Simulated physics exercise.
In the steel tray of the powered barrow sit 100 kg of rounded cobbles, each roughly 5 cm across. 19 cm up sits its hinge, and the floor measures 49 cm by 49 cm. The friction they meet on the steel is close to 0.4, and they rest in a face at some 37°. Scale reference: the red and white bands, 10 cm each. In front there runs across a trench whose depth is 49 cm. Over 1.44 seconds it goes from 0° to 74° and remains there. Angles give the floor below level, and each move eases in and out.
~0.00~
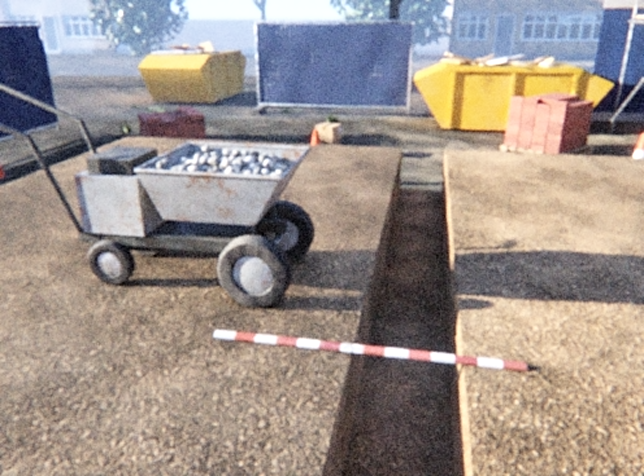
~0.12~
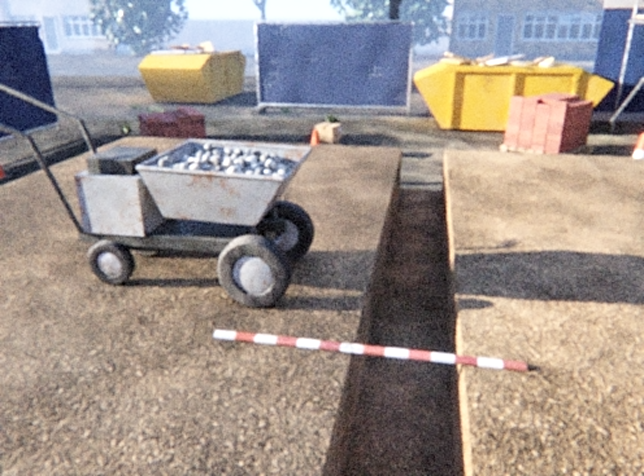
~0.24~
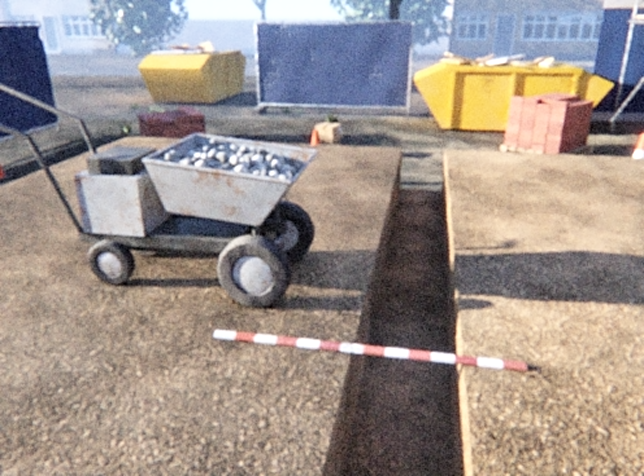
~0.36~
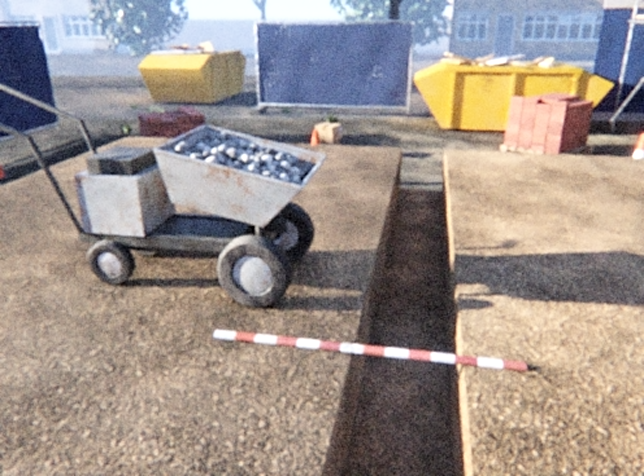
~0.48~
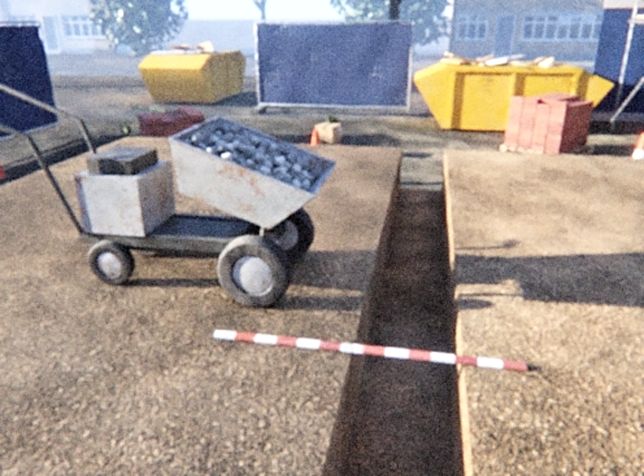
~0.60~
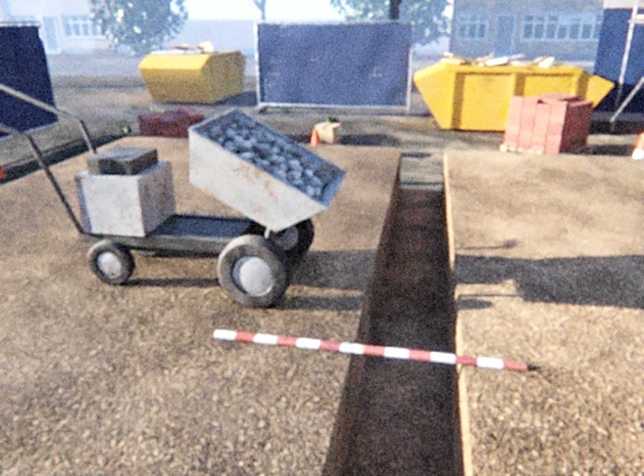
On a paved site with yellow skips and blue fence panels behind, a powered barrow stands left of a narrow trench and a red and white pole as its steel tray of rounded cobbles tilts steadily down toward the right.
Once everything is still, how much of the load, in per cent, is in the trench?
About 100 per cent.
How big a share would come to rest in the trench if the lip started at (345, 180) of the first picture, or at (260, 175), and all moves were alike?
First place roughly 70%, second roughly 95%.
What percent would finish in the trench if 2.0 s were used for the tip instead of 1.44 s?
Probably about 100 in a hundred.
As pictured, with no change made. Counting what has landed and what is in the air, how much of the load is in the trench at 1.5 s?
50 per cent, give or take.
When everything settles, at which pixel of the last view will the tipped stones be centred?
(412, 358).
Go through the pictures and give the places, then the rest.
In the first frame, the tray is at 0°, its lip at (280, 178); the top of the load is at (226, 158).
In the second frame, lip at (283, 179), floor tilted 1°, highest stones at (223, 156); the stones move at 0.2 m/s on average.
In the third frame, the tray is at 5°, its lip at (291, 182); the top of the load is at (215, 152); the stones move at 0.3 m/s on average.
In the fourth frame, lip at (301, 188), floor tilted 12°, highest stones at (211, 144); the stones move at 0.5 m/s on average.
In the fifth frame, the tray is at 19°, its lip at (314, 197); the top of the load is at (220, 136); the stones move at 0.6 m/s on average.
In the sixth frame, the tray is at 28°, its lip at (327, 208); the top of the load is at (234, 129); the stones move at 0.6 m/s on average.
After 1.1 s the floor is at 62°; 100 % in the tray; the foremost stones are at (367, 238).
After 1.5 s the floor is at 74°; 52 % in the tray, 48 % in the trench; the foremost stones are at (447, 360).
After 1.9 s the floor is at 74°; 23 % in the tray, 77 % in the trench; the foremost stones are at (447, 360).
After 3.8 s the floor is at 74°; 0 % in the tray, 100 % in the trench; the foremost stones are at (447, 363).
